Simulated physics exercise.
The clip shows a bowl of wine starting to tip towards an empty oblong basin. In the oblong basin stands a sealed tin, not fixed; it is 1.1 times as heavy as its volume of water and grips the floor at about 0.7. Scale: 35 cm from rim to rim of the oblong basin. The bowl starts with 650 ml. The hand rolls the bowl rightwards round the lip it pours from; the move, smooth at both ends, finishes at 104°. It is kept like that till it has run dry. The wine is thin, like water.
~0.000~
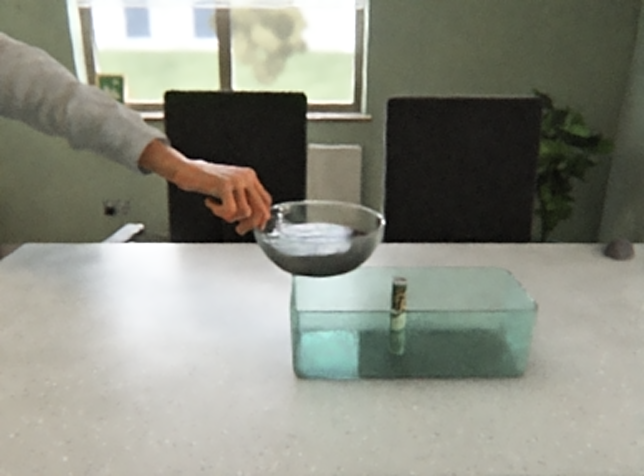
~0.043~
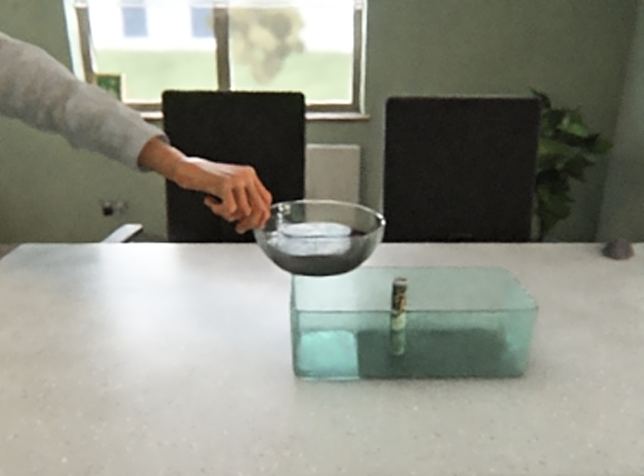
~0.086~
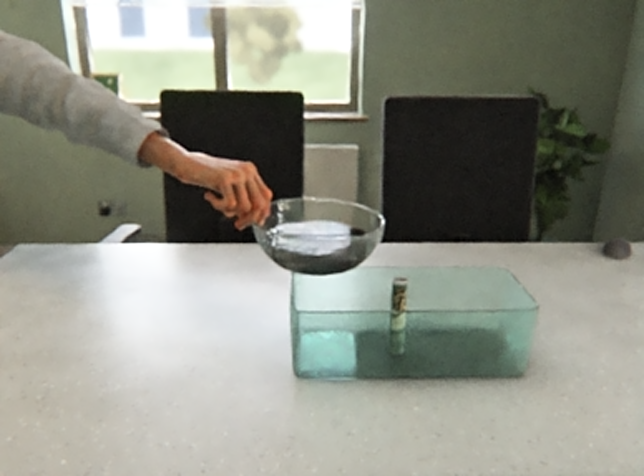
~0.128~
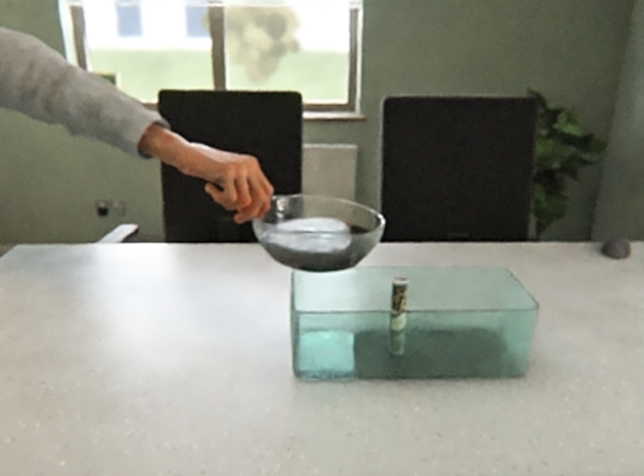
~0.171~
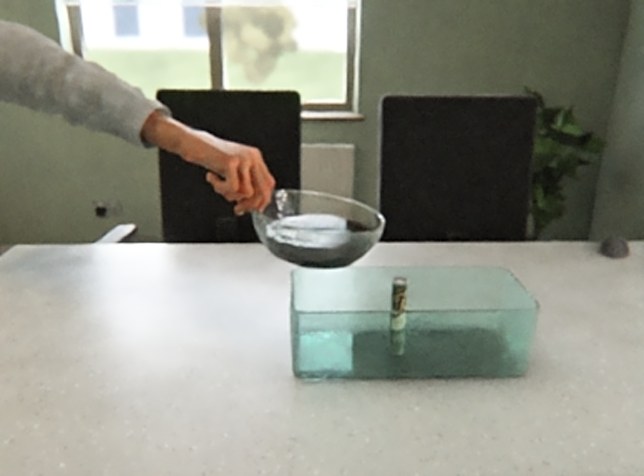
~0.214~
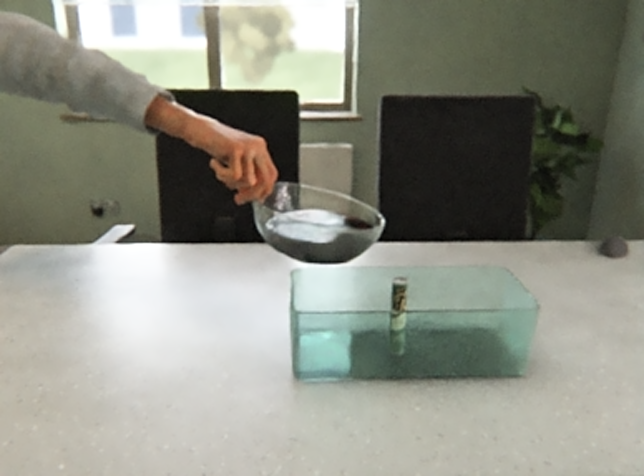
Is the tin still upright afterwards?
It topples.
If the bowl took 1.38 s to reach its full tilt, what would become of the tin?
The tin keeps standing.
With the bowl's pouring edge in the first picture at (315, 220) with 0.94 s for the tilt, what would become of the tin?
Then it falls.
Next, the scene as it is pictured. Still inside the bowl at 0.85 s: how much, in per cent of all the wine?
Near 0 in a hundred.
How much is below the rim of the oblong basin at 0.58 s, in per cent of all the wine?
About 4 per cent.
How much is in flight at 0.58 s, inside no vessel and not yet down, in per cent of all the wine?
Near 44 in a hundred.
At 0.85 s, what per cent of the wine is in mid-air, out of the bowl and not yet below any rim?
Some 14 per cent.
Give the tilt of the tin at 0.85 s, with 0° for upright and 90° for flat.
About 0°.
After 0.58 s the tilt is 71° and 52 per cent is still to pour; the tin stands where it began.
After 0.85 s the tilt is 102° and 0 per cent is still to pour; the tin stands where it began.
After 1.13 s the tilt is 104° and 0 per cent is still to pour; the tin leans 21°.
After 1.44 s the tilt is 104° and 0 per cent is still to pour; the tin lies on its side.
In the end the tin lies on its side.
